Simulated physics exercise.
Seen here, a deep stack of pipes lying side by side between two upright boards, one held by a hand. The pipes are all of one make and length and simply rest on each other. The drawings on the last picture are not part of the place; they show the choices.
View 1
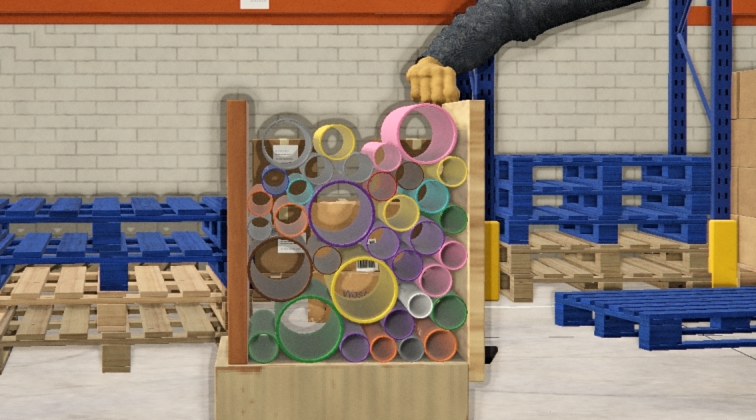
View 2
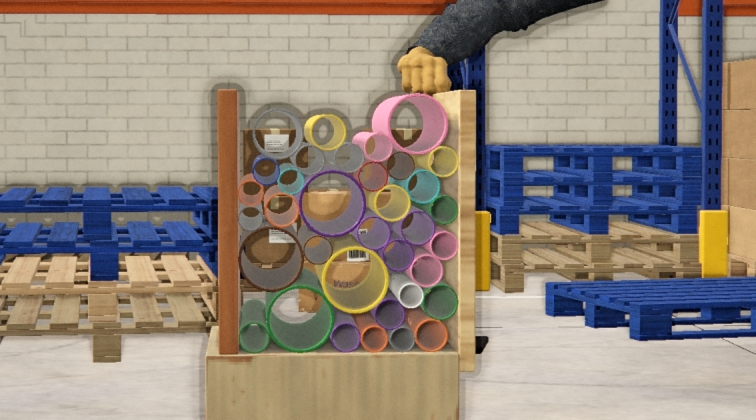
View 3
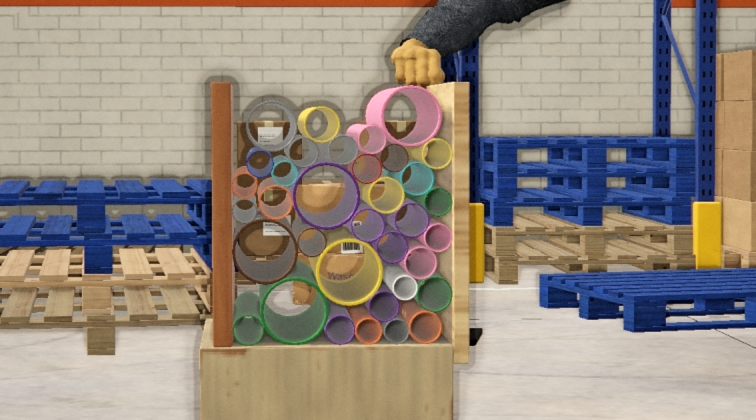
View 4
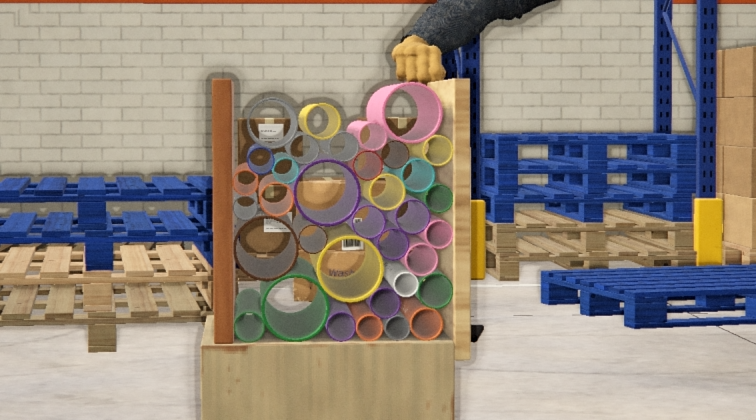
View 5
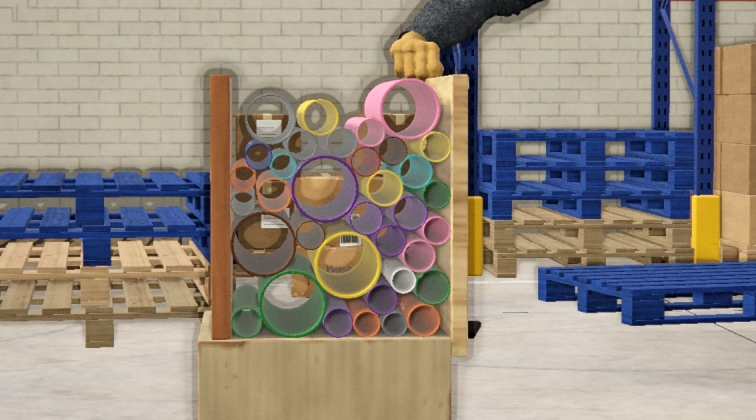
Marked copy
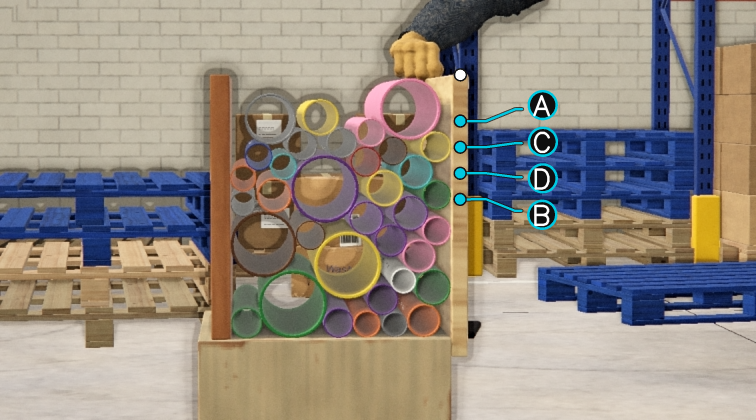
In a warehouse, a gloved hand rests atop a board beside stacked pipes as the view shifts slightly.
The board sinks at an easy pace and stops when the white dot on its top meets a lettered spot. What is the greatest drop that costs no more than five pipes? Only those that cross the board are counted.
Slide it to B.
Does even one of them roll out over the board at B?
At B: Yes.
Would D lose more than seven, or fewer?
It loses fewer than seven.
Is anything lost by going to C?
No.
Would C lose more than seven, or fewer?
It loses fewer than seven.
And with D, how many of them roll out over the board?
It comes to none.
On the marked copy, A at (461, 121); B at (460, 199); C at (461, 147); D at (461, 173); the white dot at (461, 75).
Following B. Soon after the start, top of the board (451, 131).
Later, top of the board (451, 196).
In the end, top of the board (451, 199), two out over the board.
As for the rest, A none out over the board; C none out over the board; D none out over the board.
